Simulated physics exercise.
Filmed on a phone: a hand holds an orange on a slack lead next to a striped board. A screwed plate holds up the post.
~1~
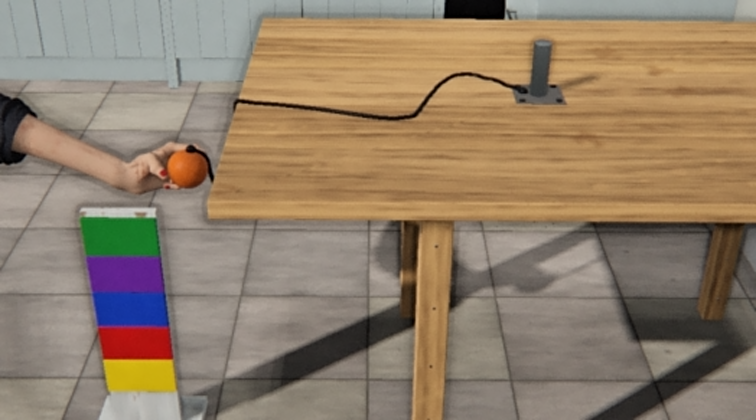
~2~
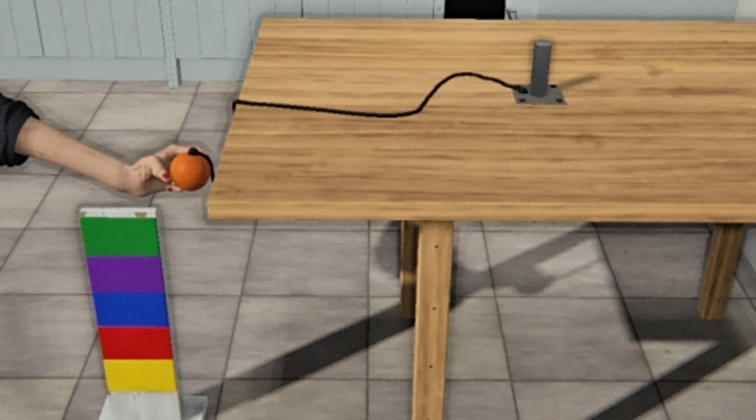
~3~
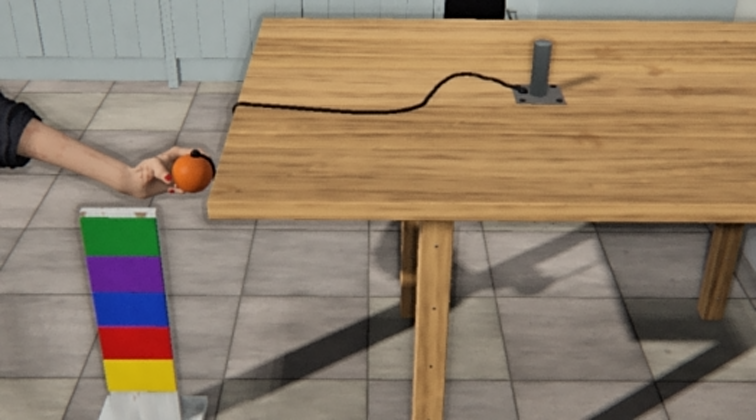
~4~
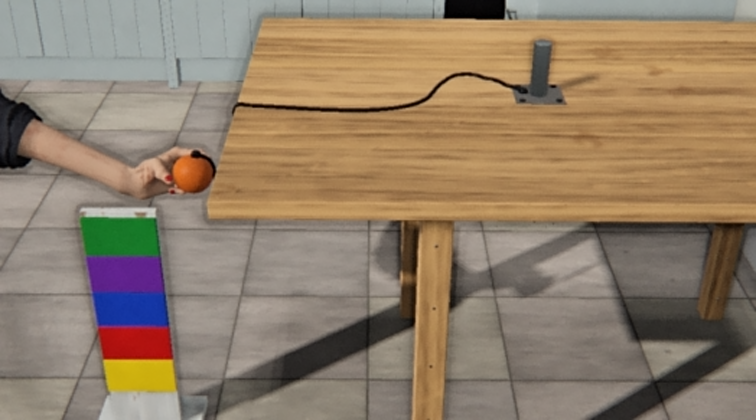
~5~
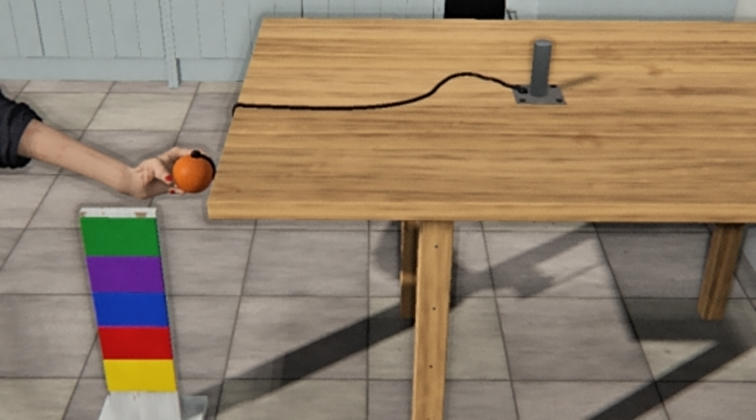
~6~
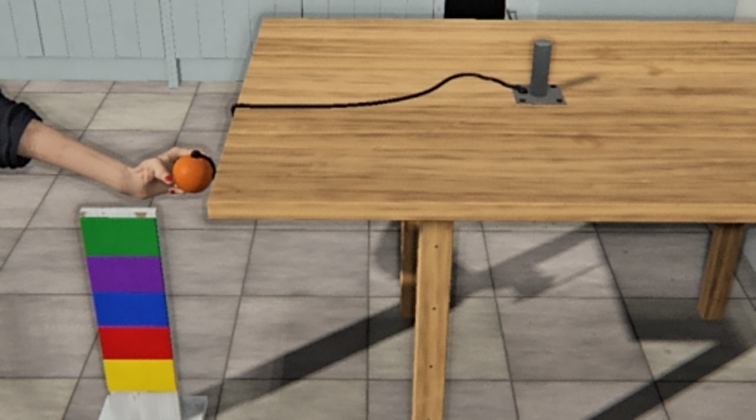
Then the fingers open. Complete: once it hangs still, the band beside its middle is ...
... Red.
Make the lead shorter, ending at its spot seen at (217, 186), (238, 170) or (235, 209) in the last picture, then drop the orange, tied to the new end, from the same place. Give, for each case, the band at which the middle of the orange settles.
First cut: Blue; second: Green; third: Purple.
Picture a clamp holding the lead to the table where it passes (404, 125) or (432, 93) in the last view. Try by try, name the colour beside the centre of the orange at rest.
Purple, then blue.
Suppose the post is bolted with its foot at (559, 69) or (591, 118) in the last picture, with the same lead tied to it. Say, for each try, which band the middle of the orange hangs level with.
Blue; blue.
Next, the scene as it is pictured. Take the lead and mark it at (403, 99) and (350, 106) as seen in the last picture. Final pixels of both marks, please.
First one close to (355, 96), second close to (299, 97).
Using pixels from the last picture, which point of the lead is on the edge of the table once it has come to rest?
In the last picture it is at roughly (286, 107).
Early on, orange near (235, 308); level with blue.
Midway, orange near (269, 320); level with red.
Finally, orange near (257, 327); level with red. Its middle rests at the red band.
